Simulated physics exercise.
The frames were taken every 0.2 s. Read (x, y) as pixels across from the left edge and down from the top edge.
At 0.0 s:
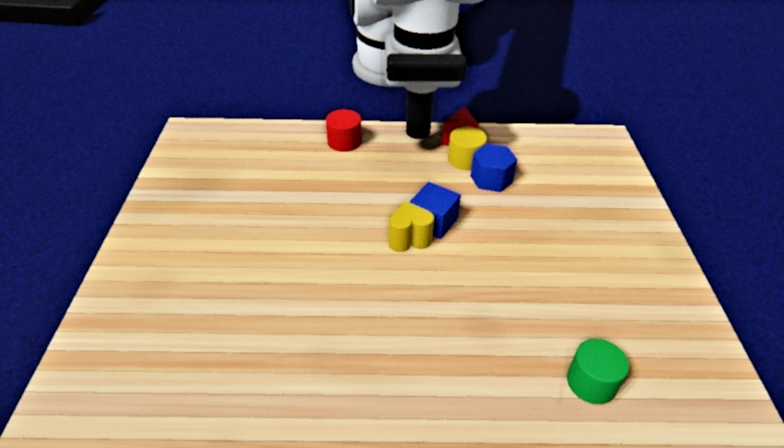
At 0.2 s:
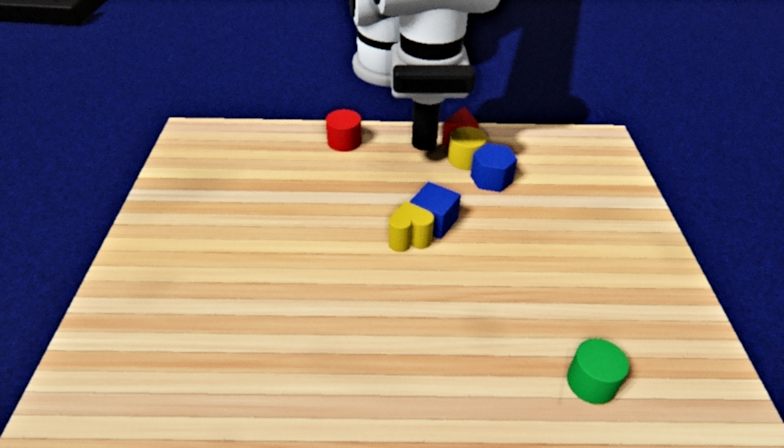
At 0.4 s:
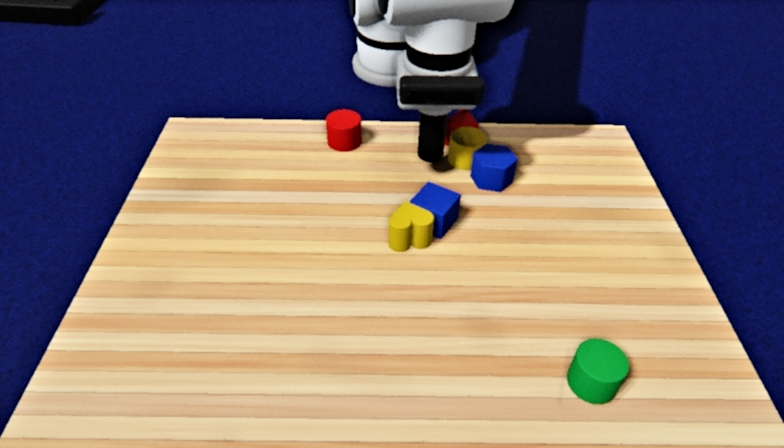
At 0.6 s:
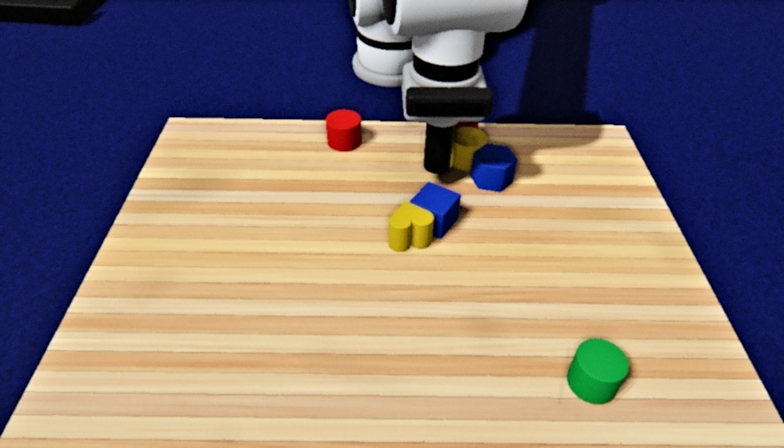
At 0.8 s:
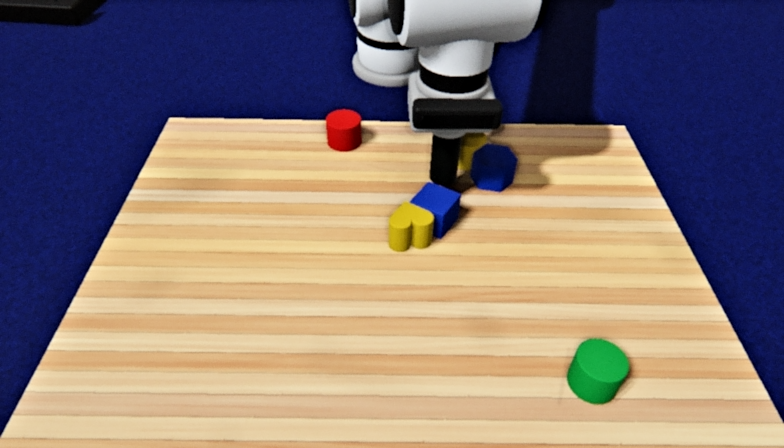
The robot arm's dark rod moves slowly toward the viewer, passing beside the unmoving coloured blocks.
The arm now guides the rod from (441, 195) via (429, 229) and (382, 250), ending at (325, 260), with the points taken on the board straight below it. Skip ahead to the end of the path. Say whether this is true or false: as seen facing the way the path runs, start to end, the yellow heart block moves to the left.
True.
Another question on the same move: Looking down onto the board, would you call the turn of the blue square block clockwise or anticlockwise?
Looking down, it rotates anti-clockwise.
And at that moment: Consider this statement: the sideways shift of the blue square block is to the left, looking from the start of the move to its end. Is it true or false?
That statement is accurate.
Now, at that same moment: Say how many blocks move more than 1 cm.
It looks like two blocks will be pushed more than about 1 cm.
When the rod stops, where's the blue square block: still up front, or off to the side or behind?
It lies beside or behind the rod.
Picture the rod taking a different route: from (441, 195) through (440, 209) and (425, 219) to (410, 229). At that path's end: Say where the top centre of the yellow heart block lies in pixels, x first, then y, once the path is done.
Near (387, 253).
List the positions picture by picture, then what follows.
In the first frame, rod tip at (418, 133); block tops, yellow heart block at (410, 215); blue square block at (436, 197); blue hexagonal block at (496, 155).
In the second frame, rod at (424, 144); blocks unchanged.
In the third frame, rod at (430, 155); blocks unchanged.
In the fourth frame, rod at (437, 166); blocks unchanged.
In the fifth frame, rod at (443, 178); yellow heart block at (410, 215); blue square block at (436, 197); blue hexagonal block at (496, 155).
On the path given first. One third of the way, rod at (430, 212); yellow heart block at (391, 247); blue square block at (420, 229).
Two thirds of the way, rod at (382, 232); yellow heart block at (376, 282), turned 35° anticlockwise; blue square block at (385, 252), turned 35° anticlockwise.
At the end, rod at (323, 242); yellow heart block at (376, 286), turned 45° anticlockwise; blue square block at (378, 254), turned 45° anticlockwise; blue hexagonal block in place.
